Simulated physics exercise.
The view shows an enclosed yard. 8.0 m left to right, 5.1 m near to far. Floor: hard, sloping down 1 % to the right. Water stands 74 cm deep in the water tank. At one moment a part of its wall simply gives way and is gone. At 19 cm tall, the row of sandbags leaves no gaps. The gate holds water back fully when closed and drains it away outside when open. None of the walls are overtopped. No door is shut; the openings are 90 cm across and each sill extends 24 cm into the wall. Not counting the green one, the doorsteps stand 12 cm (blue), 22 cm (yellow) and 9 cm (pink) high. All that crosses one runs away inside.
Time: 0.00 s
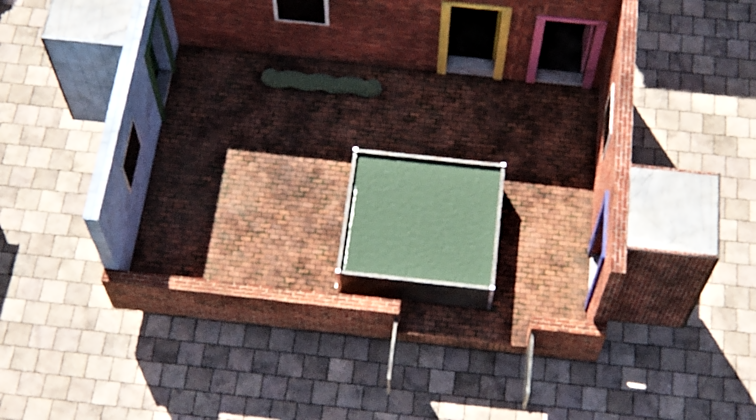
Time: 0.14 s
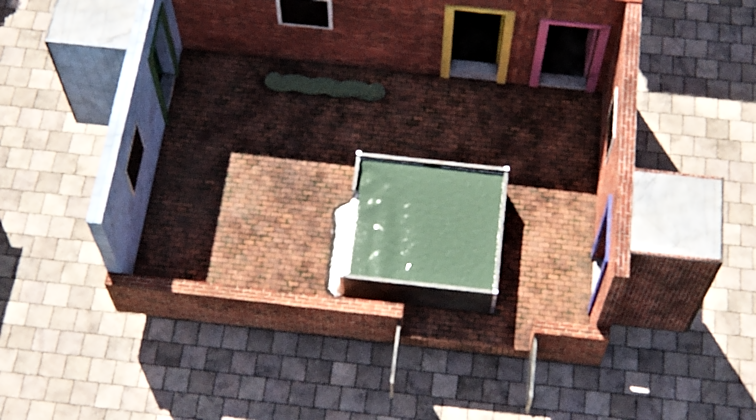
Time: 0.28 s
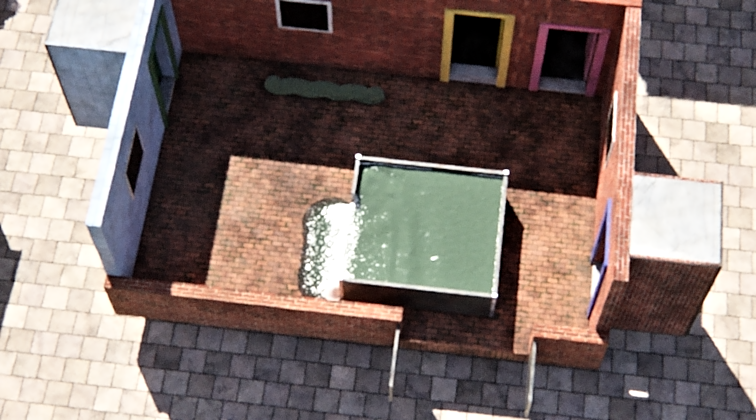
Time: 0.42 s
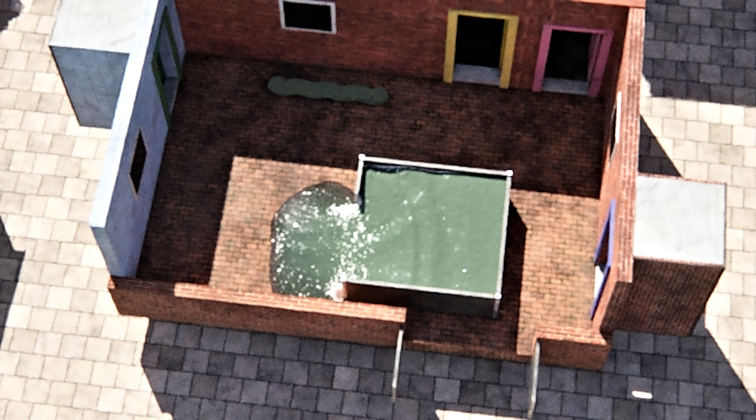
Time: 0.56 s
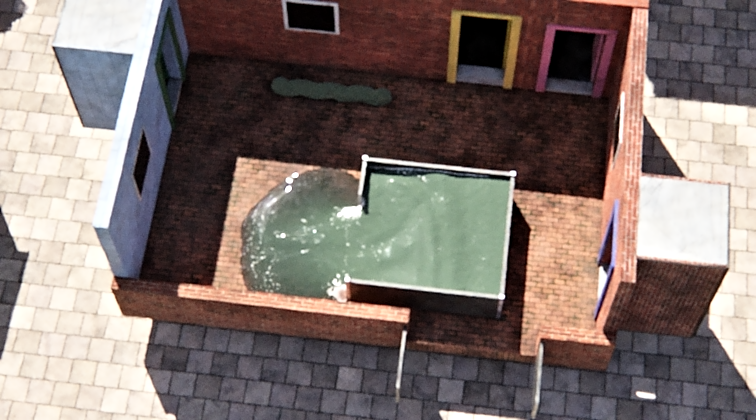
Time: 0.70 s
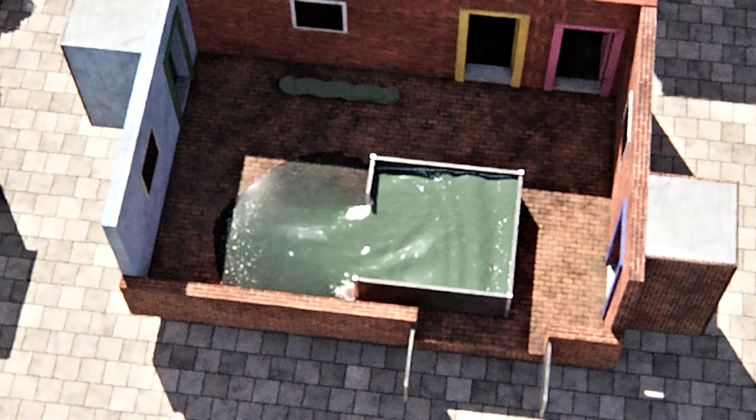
A walled brick yard is seen from high above, with a pale blue wall and green door at left, yellow and pink doorways behind, and a purple one at right. A low row of green sandbags lies near the back wall, and a square tank of green water stands towards the front. The tank's left wall gives way and foaming water spreads leftward across the bricks, while the camera drifts slightly.
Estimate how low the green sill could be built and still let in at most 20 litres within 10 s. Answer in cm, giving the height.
I would say 22 cm or so.
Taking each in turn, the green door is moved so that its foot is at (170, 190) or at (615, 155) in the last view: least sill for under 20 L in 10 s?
Minimums: Roughly 27 cm and 19 cm.
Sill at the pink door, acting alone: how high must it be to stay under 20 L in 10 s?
Roughly 14.0 cm at pink.
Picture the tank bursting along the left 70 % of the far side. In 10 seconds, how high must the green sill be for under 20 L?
A height of around 22 cm.
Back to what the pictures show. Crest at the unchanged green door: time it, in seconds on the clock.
At roughly 6.0 s.
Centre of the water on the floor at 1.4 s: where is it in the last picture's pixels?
(383, 245).
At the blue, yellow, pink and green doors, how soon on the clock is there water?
Blue = 7.0 s, yellow = 4.5 s, pink = 5.0 s, green = 1.8 s.
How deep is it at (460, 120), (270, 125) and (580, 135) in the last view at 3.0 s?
Depths of roughly 0 cm, 1 cm and 0 cm, in that order.
After 1.4 s water covers 35 % of the floor, deepest (48 cm) near (144, 294); it has not reached the green door.
After 3.0 s water covers 45 % of the floor, deepest (44 cm) near (146, 285); 17 cm at the green door, 3 litres in over its 11 cm sill.
After 10.0 s water covers 95 % of the floor, deepest (19 cm) near (609, 191); 11 cm at the green door, 161 litres in over its 11 cm sill.
At the green door as built, the water arrived by 1.9 s and peaked near 24 cm at 6.0 s.
Run again over the same 10 s with other heights there, 32 litres in over 19.5 cm, 6 litres over 26 cm. The limit of 20 litres is kept from about 22 cm up.
